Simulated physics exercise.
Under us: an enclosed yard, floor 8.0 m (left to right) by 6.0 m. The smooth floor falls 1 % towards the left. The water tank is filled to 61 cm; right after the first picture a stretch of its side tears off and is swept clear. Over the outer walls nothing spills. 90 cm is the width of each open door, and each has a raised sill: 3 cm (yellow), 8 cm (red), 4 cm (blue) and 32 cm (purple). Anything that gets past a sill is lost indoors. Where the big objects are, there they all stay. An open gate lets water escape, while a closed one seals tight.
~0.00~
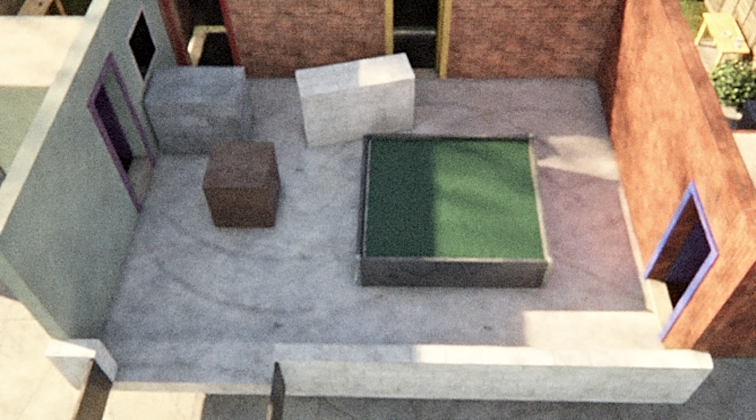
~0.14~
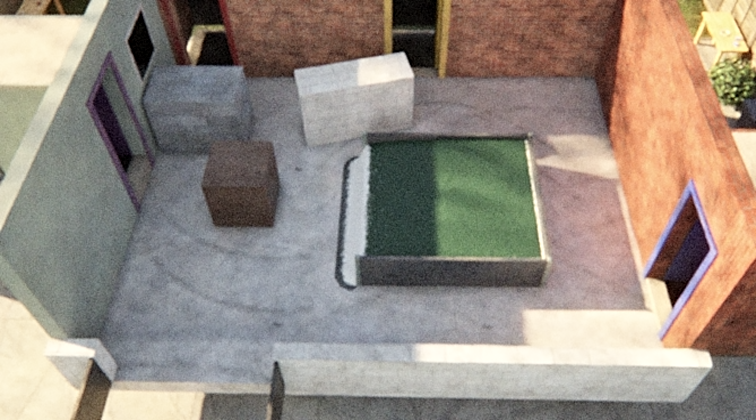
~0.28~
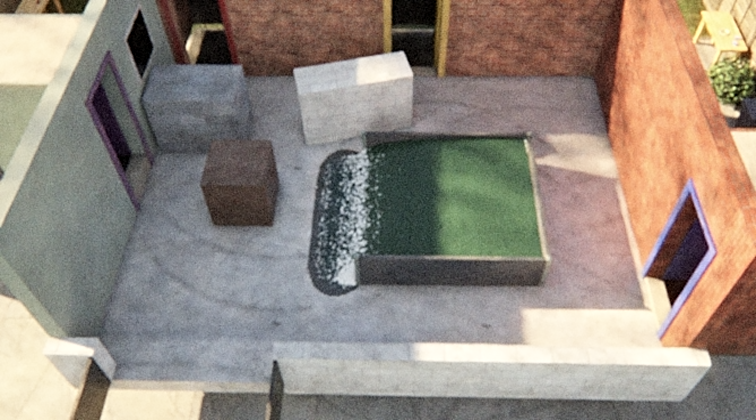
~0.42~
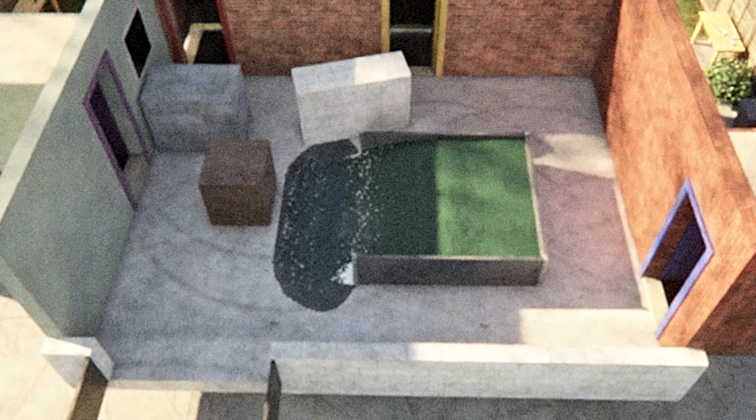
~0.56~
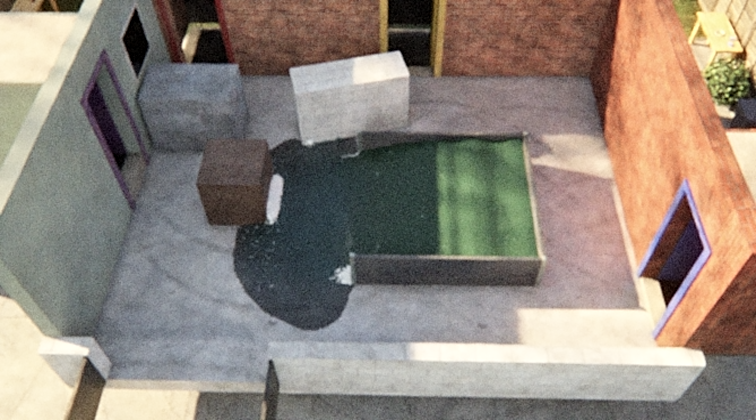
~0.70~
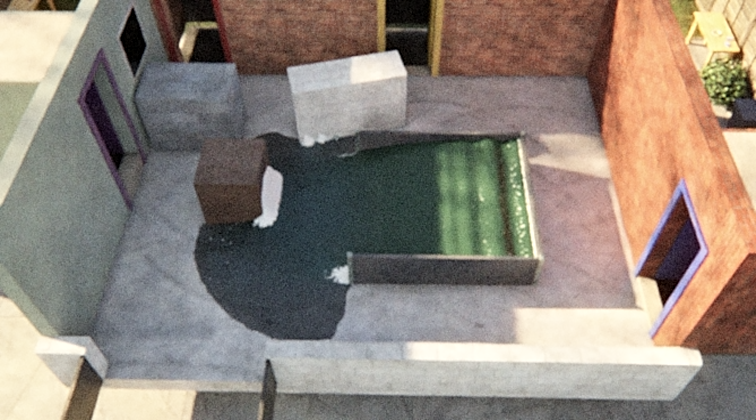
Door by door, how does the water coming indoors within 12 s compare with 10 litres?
The yellow door lets in more than that; the red door lets in more than that; the blue door lets in no more than that; the purple door lets in no more than that.
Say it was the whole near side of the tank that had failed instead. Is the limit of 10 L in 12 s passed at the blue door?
Then the blue door ends up out of bounds.
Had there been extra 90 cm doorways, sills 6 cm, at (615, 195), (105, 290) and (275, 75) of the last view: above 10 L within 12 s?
In sequence the answers are less than that, more than that and more than that.
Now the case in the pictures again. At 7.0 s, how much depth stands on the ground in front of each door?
Yellow 9 cm, red 13 cm, blue 0 cm, purple 12 cm.
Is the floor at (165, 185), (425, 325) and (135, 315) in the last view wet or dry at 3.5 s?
Listed in sequence, the spots are drenched, bone dry and drenched.
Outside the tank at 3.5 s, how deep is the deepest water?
Around 28 centimetres deep.
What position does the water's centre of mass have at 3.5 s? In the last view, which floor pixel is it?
I'd put it close to (289, 205).
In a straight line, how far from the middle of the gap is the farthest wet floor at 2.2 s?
Roughly 5.0 metres out.
After 1.4 s water covers 35 % of the floor and is deepest (46 cm) near (273, 211); yellow door not reached, red door not reached, blue door not reached, purple door 6 cm at the sill, 0 L in.
After 2.2 s water covers 45 % of the floor and is deepest (49 cm) near (82, 362); yellow door not reached, red door 3 cm at the sill, 0 L in, blue door not reached, purple door 23 cm at the sill, 0 L in.
After 3.5 s water covers 55 % of the floor and is deepest (28 cm) near (148, 265); yellow door 3 cm at the sill, 0 L in, red door 10 cm at the sill, 4 L in, blue door not reached, purple door 23 cm at the sill, 0 L in.
After 7.0 s water covers 75 % of the floor and is deepest (16 cm) near (275, 78); yellow door 9 cm at the sill, 20 L in, red door 13 cm at the sill, 54 L in, blue door not reached, purple door 12 cm at the sill, 0 L in.
After 12.0 s water covers 100 % of the floor and is deepest (8 cm) near (144, 169); yellow door 4 cm at the sill, 58 L in, red door 8 cm at the sill, 82 L in, blue door 2 cm at the sill, 0 L in, purple door 7 cm at the sill, 0 L in.
